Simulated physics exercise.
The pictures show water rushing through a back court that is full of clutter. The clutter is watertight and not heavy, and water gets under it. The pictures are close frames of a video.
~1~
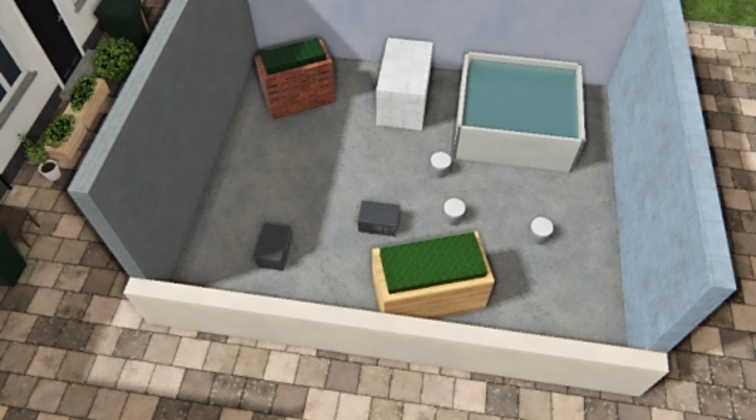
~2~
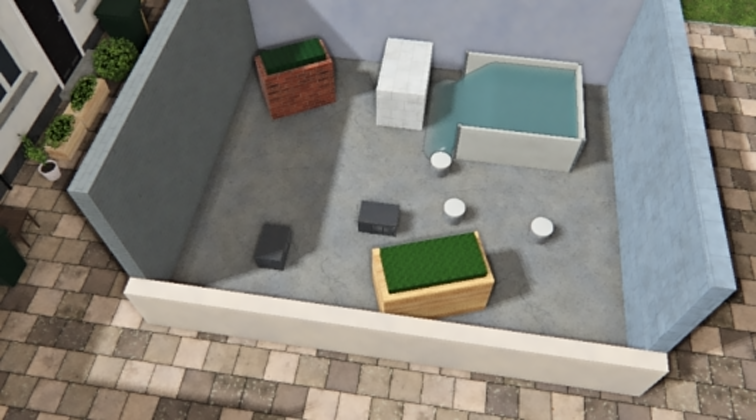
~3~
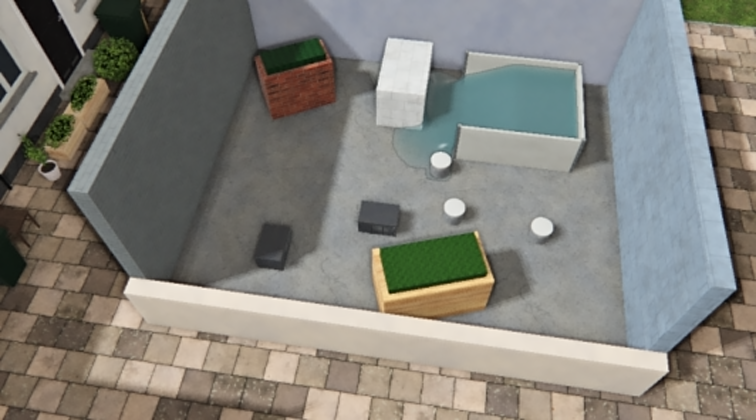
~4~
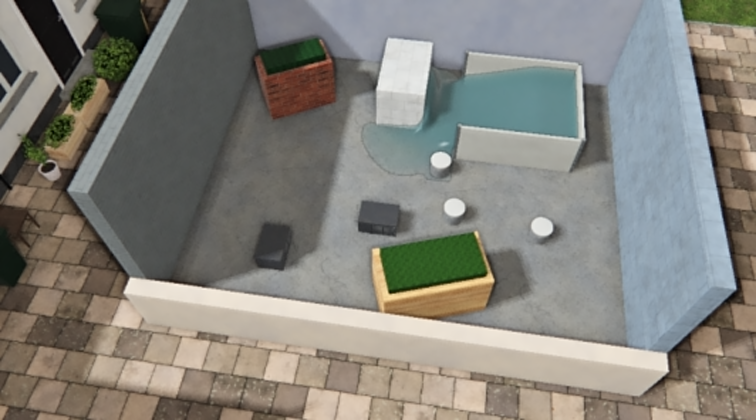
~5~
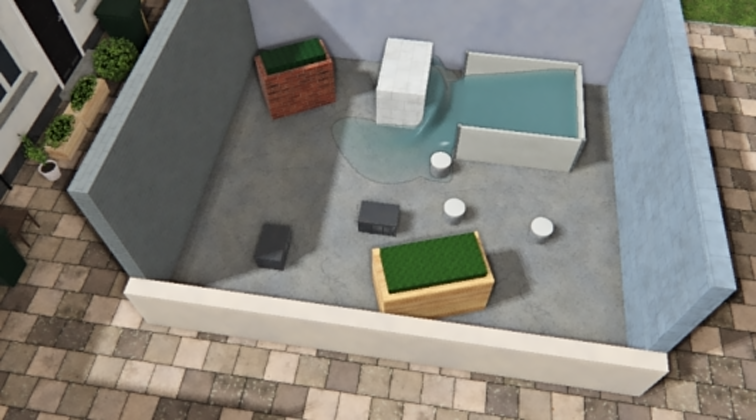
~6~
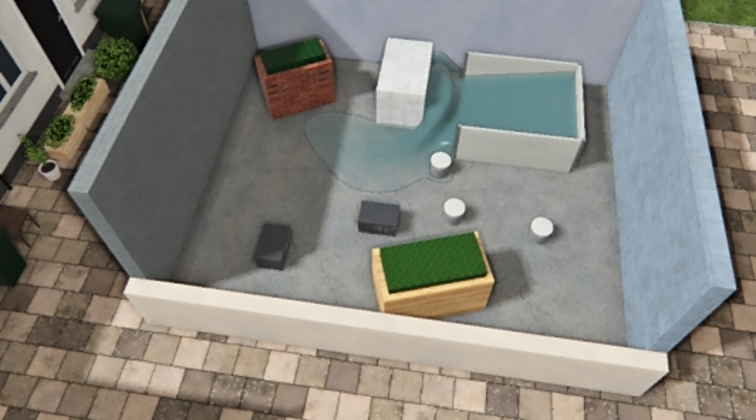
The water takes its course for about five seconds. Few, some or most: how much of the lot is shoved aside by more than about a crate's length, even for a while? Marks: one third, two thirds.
That comes to from one to two thirds.
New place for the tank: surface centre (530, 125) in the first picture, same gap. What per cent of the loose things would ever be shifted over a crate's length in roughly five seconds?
Some 60 per cent.
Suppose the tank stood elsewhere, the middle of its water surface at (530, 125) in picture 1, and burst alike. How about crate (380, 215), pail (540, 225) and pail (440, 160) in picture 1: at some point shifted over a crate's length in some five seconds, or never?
One after the other: Moved that far, short of that, that far or more.
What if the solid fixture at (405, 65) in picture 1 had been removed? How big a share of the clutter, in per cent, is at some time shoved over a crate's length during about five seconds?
Near 20 in a hundred.
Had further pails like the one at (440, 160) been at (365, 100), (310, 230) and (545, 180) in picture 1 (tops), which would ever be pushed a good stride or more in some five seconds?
In turn: Under that, that far or more, less than that.
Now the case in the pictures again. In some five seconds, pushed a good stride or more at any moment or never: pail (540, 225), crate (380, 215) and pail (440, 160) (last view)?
One after the other: No, yes, moved that far.
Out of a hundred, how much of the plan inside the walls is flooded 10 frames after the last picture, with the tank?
Roughly 65 per cent.
A moment on, 0 of 5 are well off their spots; 0 afloat.
Next, 3 of 5 are well off their spots; 1 afloat.
Later, 3 of 5 are well off their spots; 2 afloat.
In the end, 3 of 5 are well off their spots, and 3 have been at some point; 2 afloat.
